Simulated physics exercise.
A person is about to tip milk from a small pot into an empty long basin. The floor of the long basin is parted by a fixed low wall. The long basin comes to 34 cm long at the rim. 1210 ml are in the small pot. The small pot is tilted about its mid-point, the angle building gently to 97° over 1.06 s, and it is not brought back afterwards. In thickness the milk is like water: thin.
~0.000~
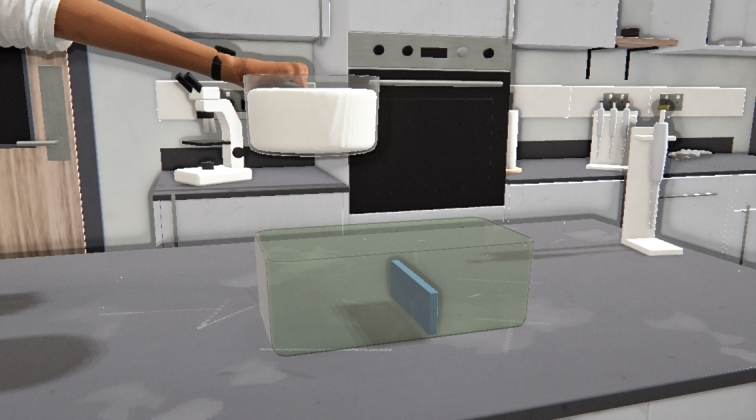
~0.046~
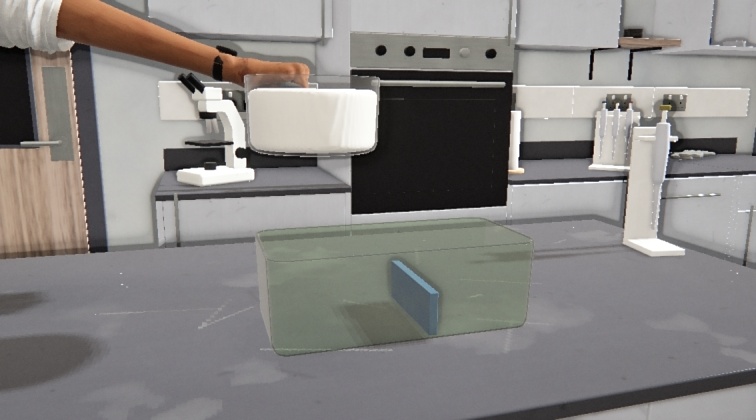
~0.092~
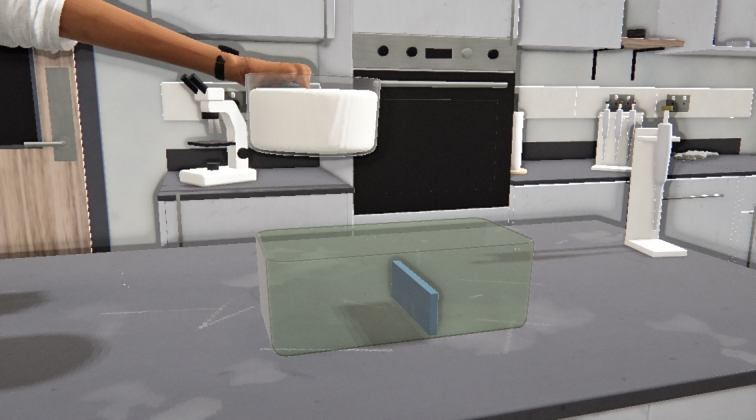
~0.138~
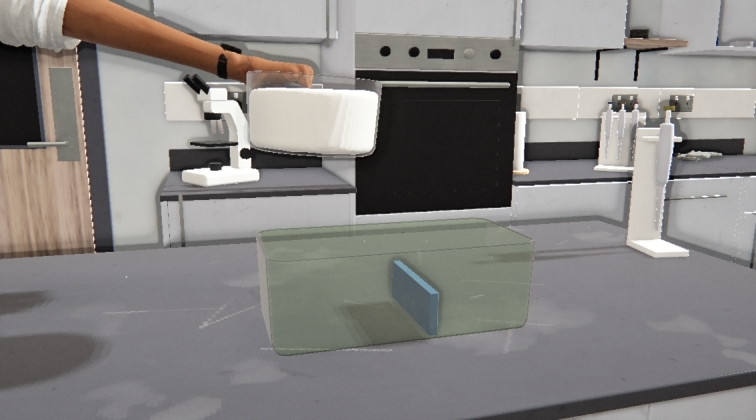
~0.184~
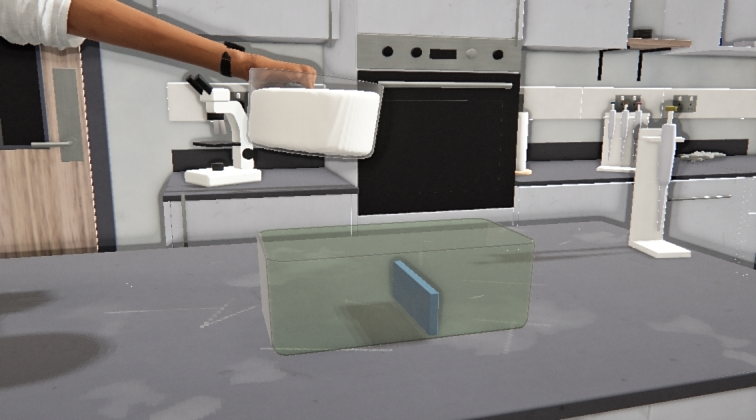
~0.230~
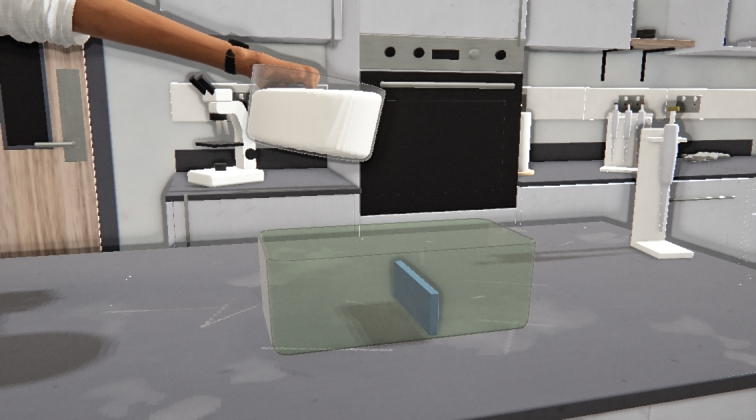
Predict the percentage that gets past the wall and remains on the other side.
The other side holds about 68 % in the end.
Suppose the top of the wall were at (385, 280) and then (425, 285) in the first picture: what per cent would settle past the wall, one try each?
Result: 95 per cent, then 50 per cent.
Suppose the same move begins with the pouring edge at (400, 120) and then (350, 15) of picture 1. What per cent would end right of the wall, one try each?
Try 1: Approx. 80 %; try 2: Approx. 55 %.
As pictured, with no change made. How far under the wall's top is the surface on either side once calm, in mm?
I'd say some 42 mm on the left and some 14 mm on the right.
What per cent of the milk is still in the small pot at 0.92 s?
16 %.
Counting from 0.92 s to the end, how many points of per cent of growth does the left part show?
It comes to some 24 per cent.
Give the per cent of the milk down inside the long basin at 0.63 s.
Around 7 percent.
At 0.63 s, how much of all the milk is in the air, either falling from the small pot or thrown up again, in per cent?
Close to 28 per cent, I'd say.
By 0.63 s the tilt is 63° and 65 per cent is still to pour, 1 is left of the wall and 6 right of it.
By 0.92 s the tilt is 93° and 16 per cent is still to pour, 7 is left of the wall and 63 right of it.
By 1.23 s the tilt is 97° and 3 per cent is still to pour, 26 is left of the wall and 68 right of it.
By 1.56 s the tilt is 97° and 0 per cent is still to pour, 31 is left of the wall and 68 right of it.
At rest 32 per cent lies left of the wall, 68 right of it and 1 outside.
